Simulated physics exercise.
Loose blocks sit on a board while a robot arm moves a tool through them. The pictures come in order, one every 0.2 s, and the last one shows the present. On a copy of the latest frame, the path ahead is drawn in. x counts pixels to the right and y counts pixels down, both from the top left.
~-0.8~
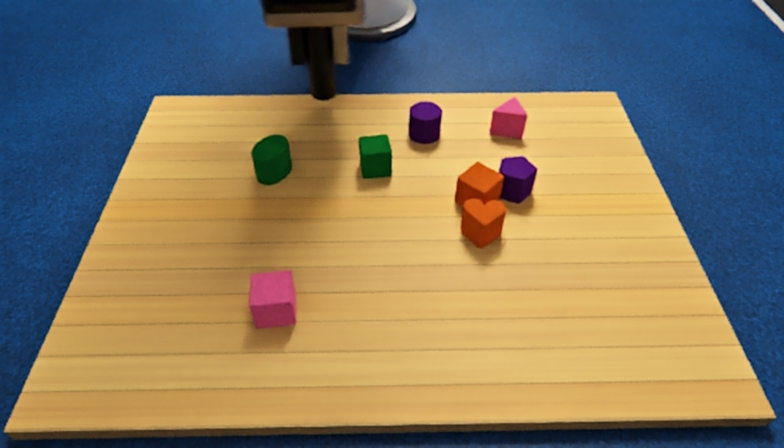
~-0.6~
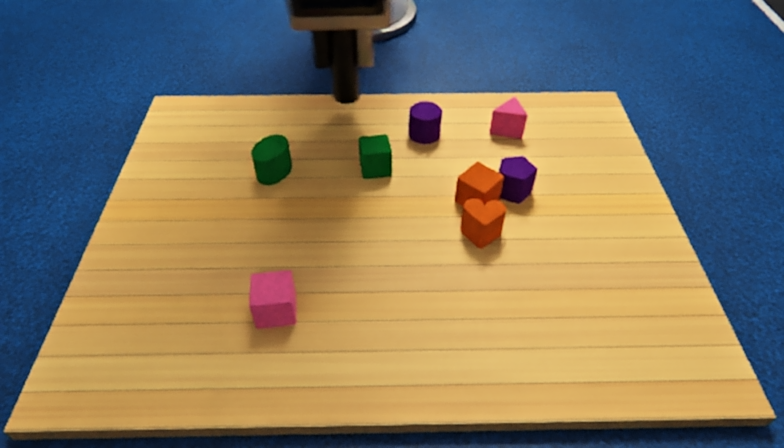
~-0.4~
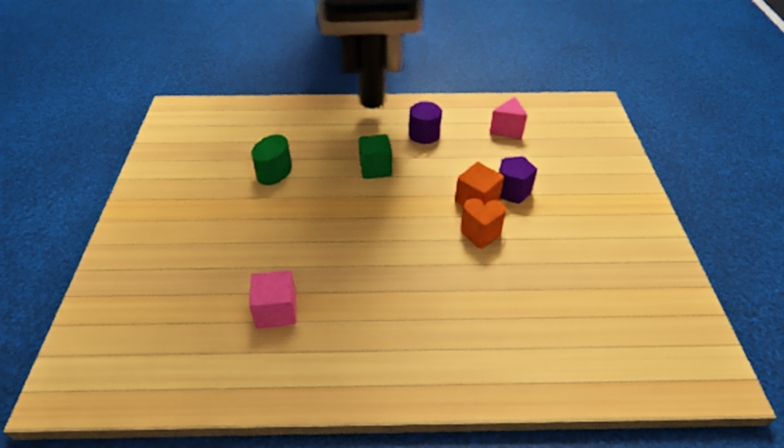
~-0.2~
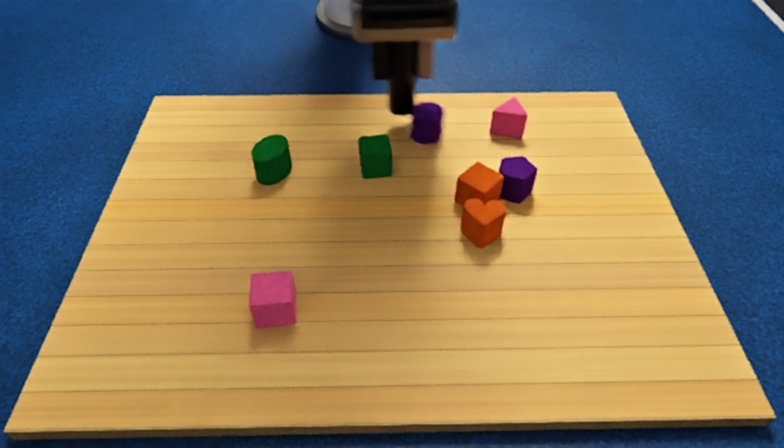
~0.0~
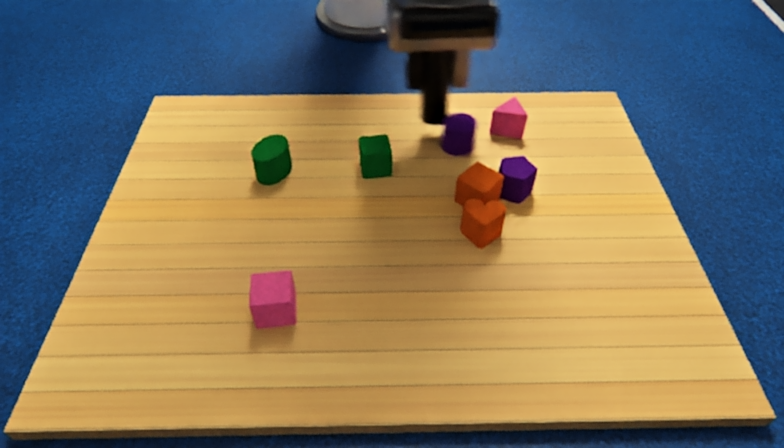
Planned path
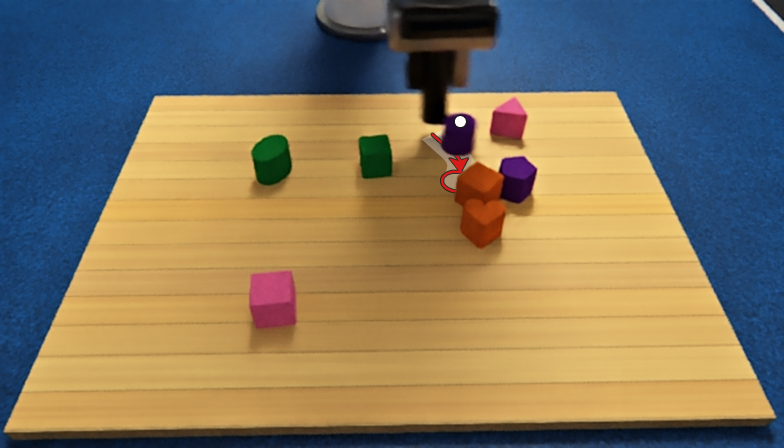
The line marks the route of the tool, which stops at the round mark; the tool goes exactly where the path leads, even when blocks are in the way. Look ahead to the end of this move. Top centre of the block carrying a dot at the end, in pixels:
Expect it around (497, 140).
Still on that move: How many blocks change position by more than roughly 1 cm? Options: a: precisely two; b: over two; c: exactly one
c: Exactly one.
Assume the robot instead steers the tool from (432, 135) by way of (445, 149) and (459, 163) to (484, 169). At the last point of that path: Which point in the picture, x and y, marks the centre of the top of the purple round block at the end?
The centre of its top face lies at (518, 139).
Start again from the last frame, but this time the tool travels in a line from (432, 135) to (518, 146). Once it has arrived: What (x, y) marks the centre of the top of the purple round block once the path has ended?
The answer is (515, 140).
The drawn path runs from (432, 135) over (448, 148) and (461, 164) to (456, 181); the dot is on the purple round block.
The first path, step by step. Halfway along, tool at (458, 139); purple round block at (491, 136).
At the end, tool at (458, 164); purple round block at (497, 140); orange square piece not moved.
